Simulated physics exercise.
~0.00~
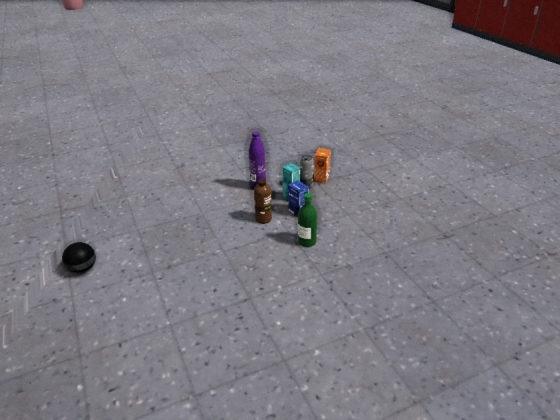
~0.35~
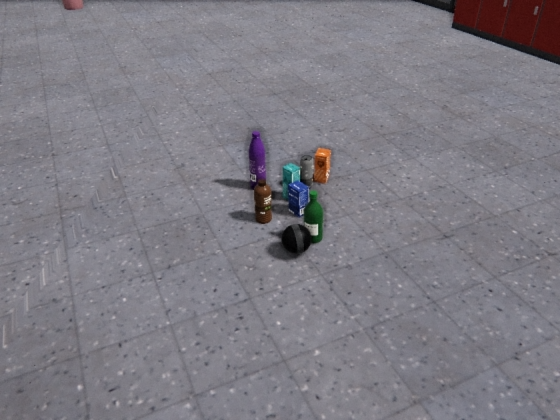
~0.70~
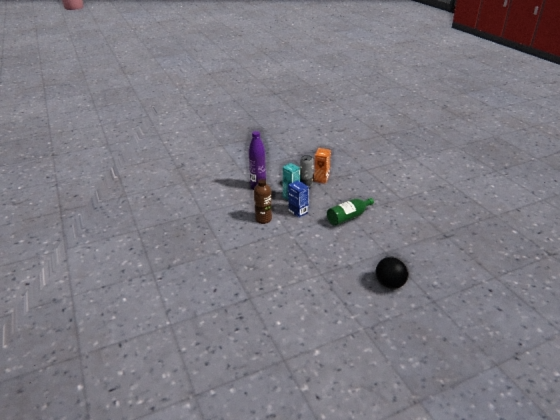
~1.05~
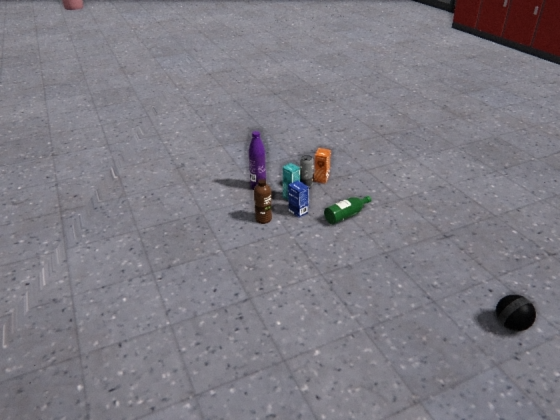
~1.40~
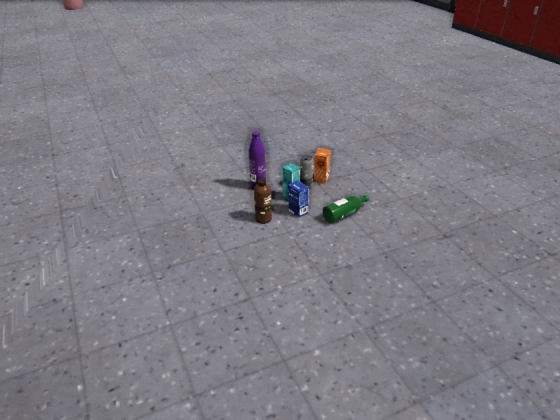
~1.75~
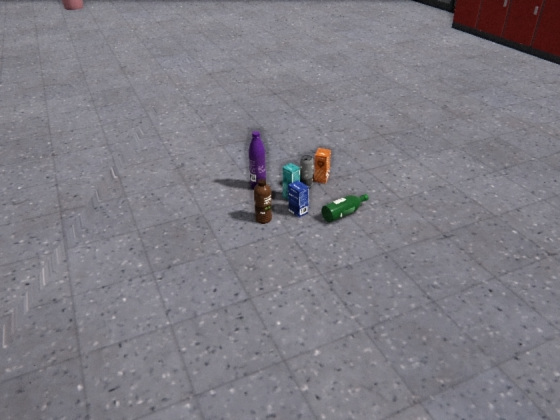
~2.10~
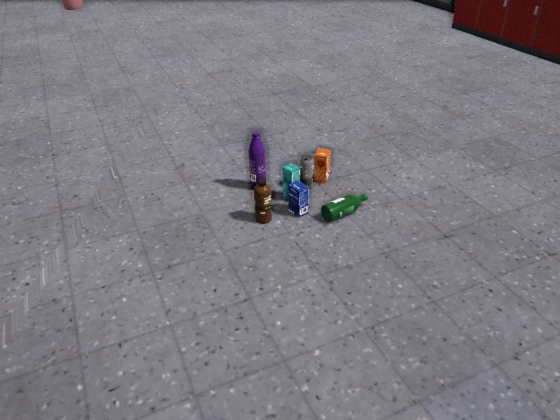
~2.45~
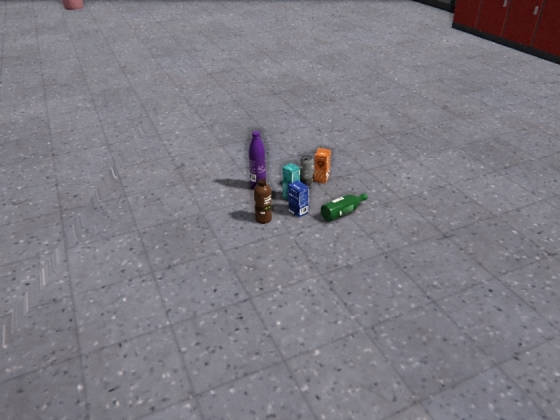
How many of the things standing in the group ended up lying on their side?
Only one of them ended up on its side, the green bottle that the black ball hit.
